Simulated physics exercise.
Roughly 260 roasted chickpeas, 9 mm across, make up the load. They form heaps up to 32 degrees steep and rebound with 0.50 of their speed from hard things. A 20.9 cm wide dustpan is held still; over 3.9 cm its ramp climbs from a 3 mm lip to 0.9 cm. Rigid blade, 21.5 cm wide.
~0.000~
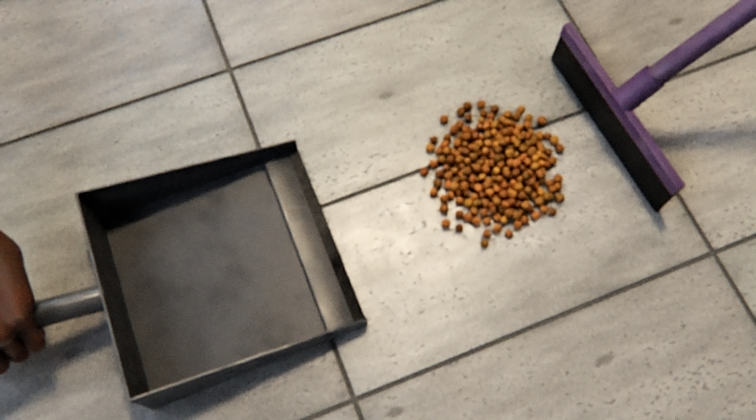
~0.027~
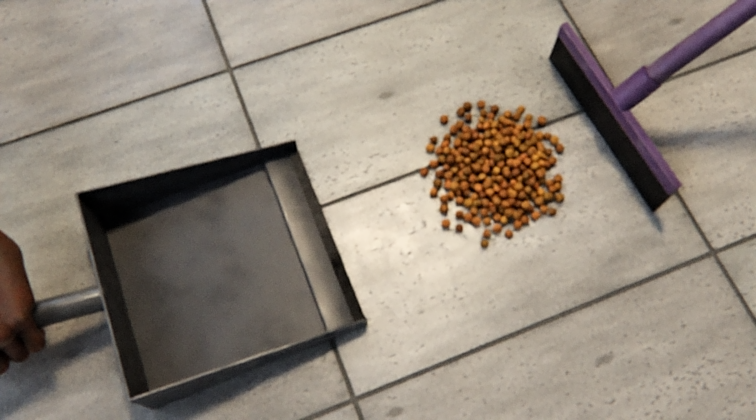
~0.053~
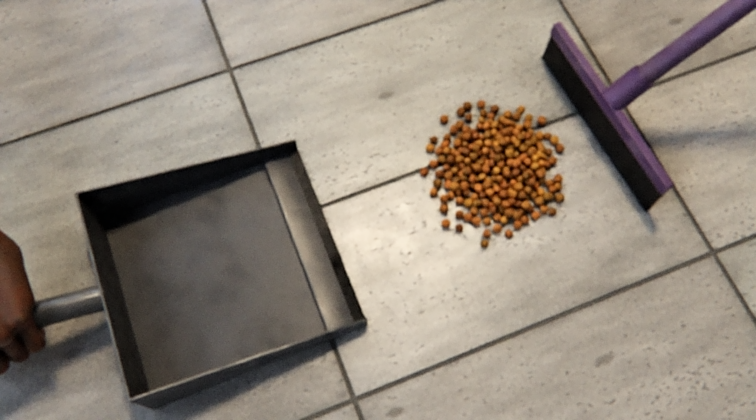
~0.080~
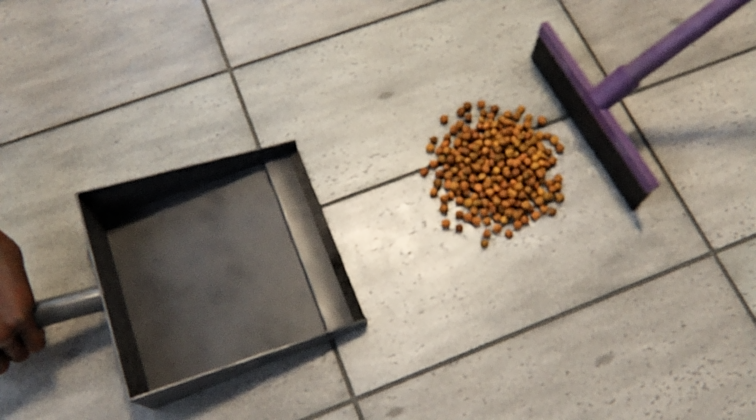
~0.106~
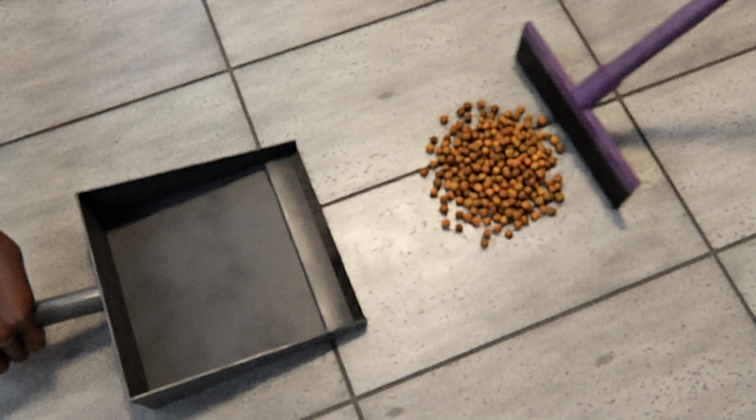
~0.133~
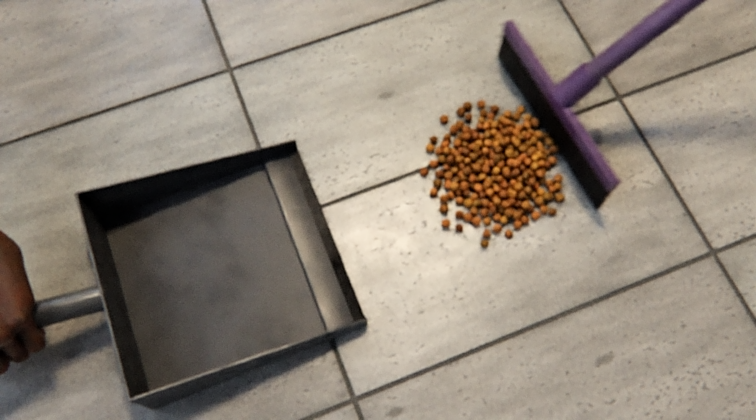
A floor of pale grey rectangular tiles with dark grout lines is seen from above at a slant, the view staying fixed. A hand at the left edge holds a dark metal dustpan still, a loose pile of orange-brown chickpeas lies right of centre, and a purple-handled blade with a black face stands at upper right. The blade slides a short way leftward and meets the pile's right edge, barely shifting a few pieces.
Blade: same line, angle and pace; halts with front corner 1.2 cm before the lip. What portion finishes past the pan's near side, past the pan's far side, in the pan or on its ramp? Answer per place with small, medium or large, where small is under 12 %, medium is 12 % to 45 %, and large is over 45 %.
Past the pan's near side small, past the pan's far side medium, in the pan or on its ramp medium.
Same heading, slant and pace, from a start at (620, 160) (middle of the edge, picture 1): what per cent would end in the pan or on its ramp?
Something close to 30 percent.
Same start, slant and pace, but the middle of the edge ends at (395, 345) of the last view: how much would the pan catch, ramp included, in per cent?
Close to 30 in a hundred.
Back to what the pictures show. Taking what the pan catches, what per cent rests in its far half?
I'd put it near 90 per cent.
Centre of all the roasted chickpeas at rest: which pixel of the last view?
About (329, 212).
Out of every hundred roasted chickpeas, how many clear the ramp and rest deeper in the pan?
Close to 10 per cent.
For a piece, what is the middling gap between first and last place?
20 cm or so.
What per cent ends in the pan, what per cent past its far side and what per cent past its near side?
Near side 5 %, far side 20 %, pan 20 %.
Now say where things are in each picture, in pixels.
In the first picture, blade from (675, 189) to (566, 32), moved 0.0 cm, 0 of the pieces shifted so far; middle of the pieces at (493, 171); pan at (212, 277).
In the second picture, blade from (672, 188) to (563, 32), moved 0.3 cm, 0 of the pieces shifted so far; middle of the pieces at (493, 171).
In the third picture, blade from (664, 188) to (556, 32), moved 1.1 cm, 0 of the pieces shifted so far; middle of the pieces at (493, 171).
In the fourth picture, blade from (650, 187) to (544, 31), moved 2.4 cm, 0 of the pieces shifted so far; middle of the pieces at (493, 171).
In the fifth picture, blade from (632, 186) to (527, 30), moved 4.3 cm, 0 of the pieces shifted so far; middle of the pieces at (493, 171).
In the sixth picture, blade from (611, 185) to (508, 29), moved 6.3 cm, 3 of the pieces shifted so far; middle of the pieces at (493, 171); pan at (212, 277). The blade's pace is about 0.76 m/s, heading 25 degrees away from the viewer's side.
After 0.32 s, middle of the blade 14 cm from the lip; 0 % over the lip, far side 5 %, near side 0 %.
After 0.44 s, middle of the blade 5 cm from the lip; 0 % over the lip, far side 15 %, near side 5 %.
Then, at 0.69 s, middle of the blade 2 cm from the lip; 20 % over the lip, far side 20 %, near side 5 %.
By 1.5 s all is still; near side 5 %, far side 20 %, pan 20 %, in front of the lip or behind the blade 55 %.
